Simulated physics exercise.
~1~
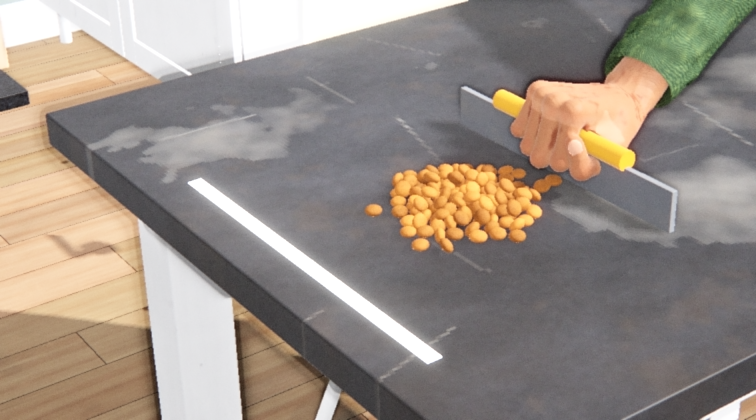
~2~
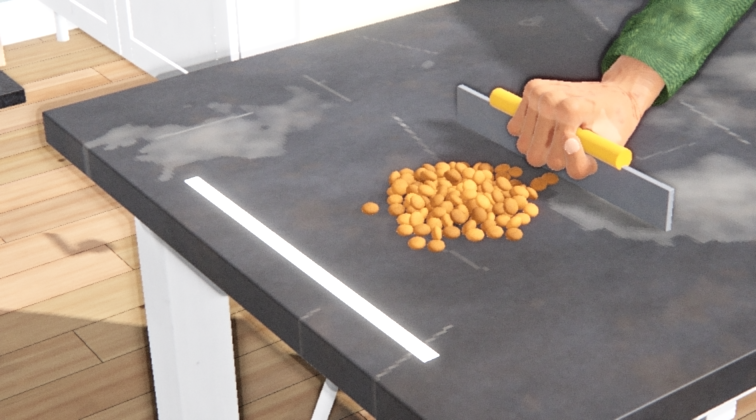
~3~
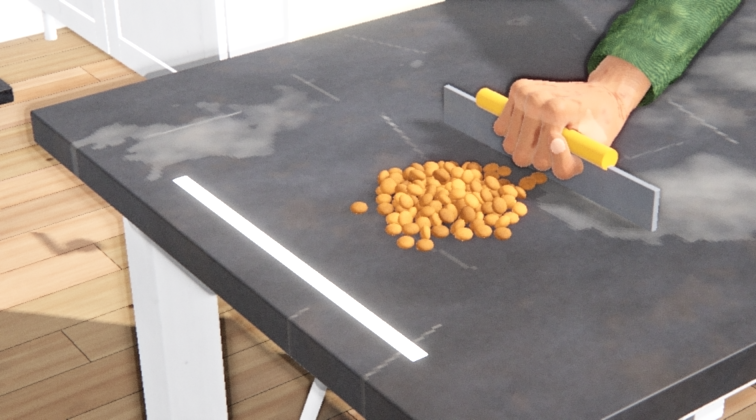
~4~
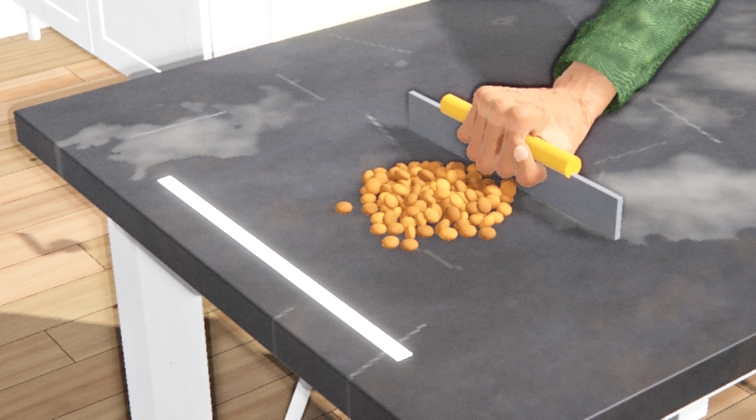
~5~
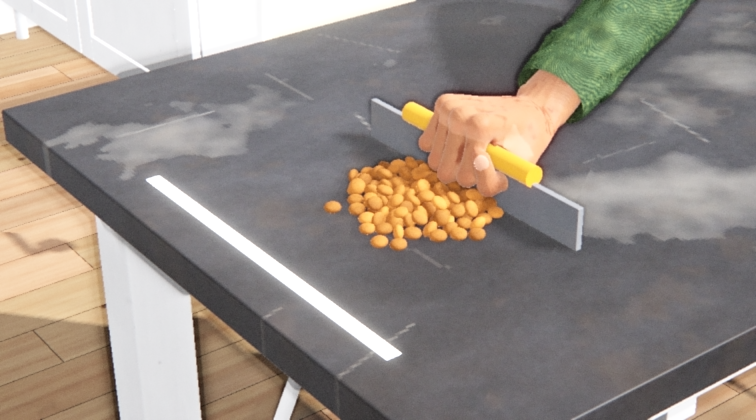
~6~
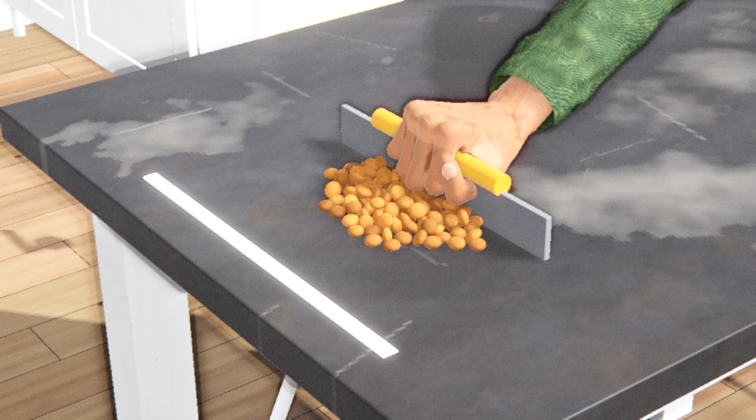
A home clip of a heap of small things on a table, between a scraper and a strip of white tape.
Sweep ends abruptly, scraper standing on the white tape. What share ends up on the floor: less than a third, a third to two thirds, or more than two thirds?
A third to two thirds.
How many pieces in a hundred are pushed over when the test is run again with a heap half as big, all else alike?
40 per cent, roughly.
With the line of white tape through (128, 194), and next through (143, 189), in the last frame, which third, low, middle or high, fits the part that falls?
For the first place it's more than two thirds, and for the second it's more than two thirds.
Just after the last frame, scraper still moving, near (344, 189); heap all on the table, its front near (277, 265).
A moment on, scraper stopped at the white tape; heap roughly a third over the edge.
Further on, scraper stopped at the white tape; heap roughly half over the edge.
When it is over, scraper stopped at the white tape; heap roughly half over the edge.
